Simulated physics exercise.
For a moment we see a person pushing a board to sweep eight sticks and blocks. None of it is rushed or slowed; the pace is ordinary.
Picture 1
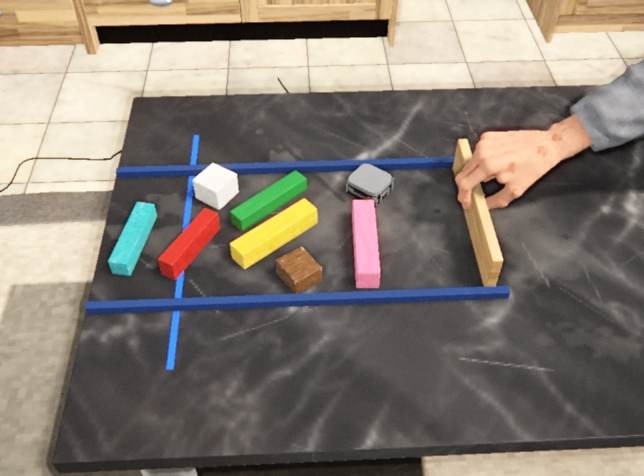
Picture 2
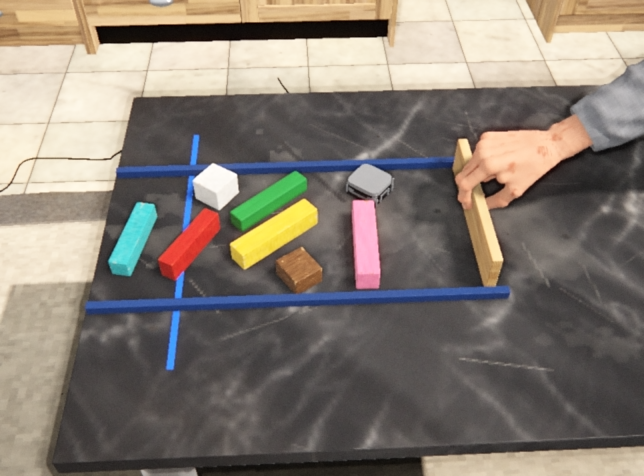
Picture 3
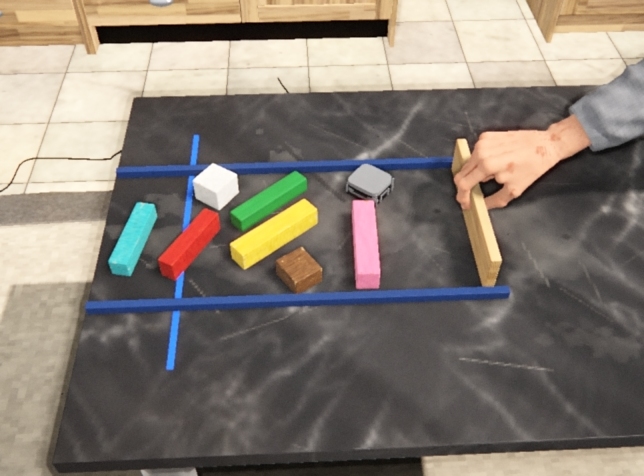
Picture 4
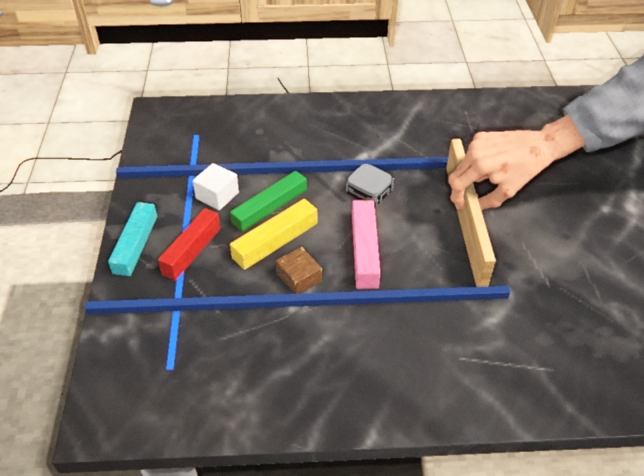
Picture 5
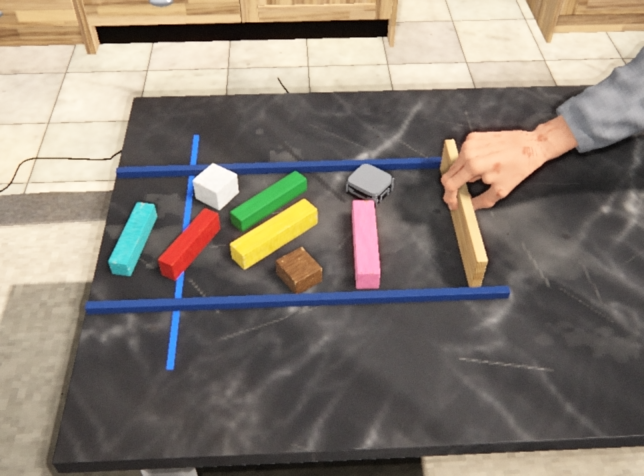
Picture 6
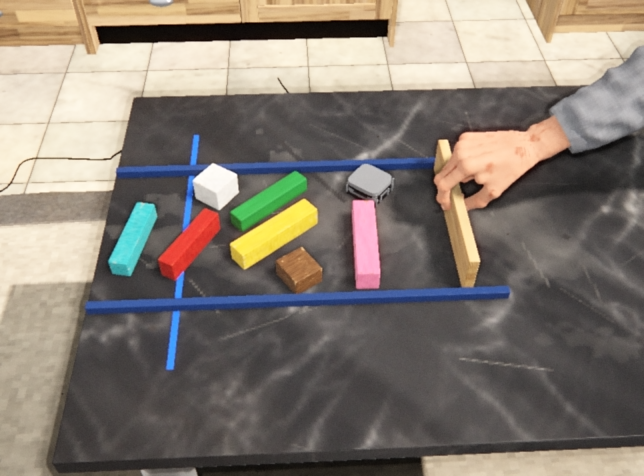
A hand held a wooden board upright between two blue strips and, after barely moving, slid it slightly left, while the colourful sticks and blocks on the dark table stayed still.
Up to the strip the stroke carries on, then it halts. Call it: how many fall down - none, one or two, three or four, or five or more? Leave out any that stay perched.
Call: One or two fall down.
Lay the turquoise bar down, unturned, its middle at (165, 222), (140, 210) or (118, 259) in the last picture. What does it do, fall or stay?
One place at a time, it goes down; then it goes down; then it goes down.
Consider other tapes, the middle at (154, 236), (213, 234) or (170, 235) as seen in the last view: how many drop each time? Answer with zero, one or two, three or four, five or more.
Taken in the order given: 3 or 4, none at all, 3 or 4.
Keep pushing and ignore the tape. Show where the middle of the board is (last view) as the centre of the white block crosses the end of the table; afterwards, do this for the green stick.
The white block gives roughly (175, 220), the green stick roughly (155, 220).
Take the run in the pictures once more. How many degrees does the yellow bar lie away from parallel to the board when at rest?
Some 25 degrees.
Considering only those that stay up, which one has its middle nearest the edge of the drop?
Red bar.
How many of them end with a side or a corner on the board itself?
It touches 2.
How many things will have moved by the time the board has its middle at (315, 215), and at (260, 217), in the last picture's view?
Counts: 5 / 7.
Early on, none off yet; turquoise bar at rest near (134, 238); red bar at rest near (190, 244); white block at rest near (216, 186).
Finally, the number that fall off is one or two; lost, turquoise bar.
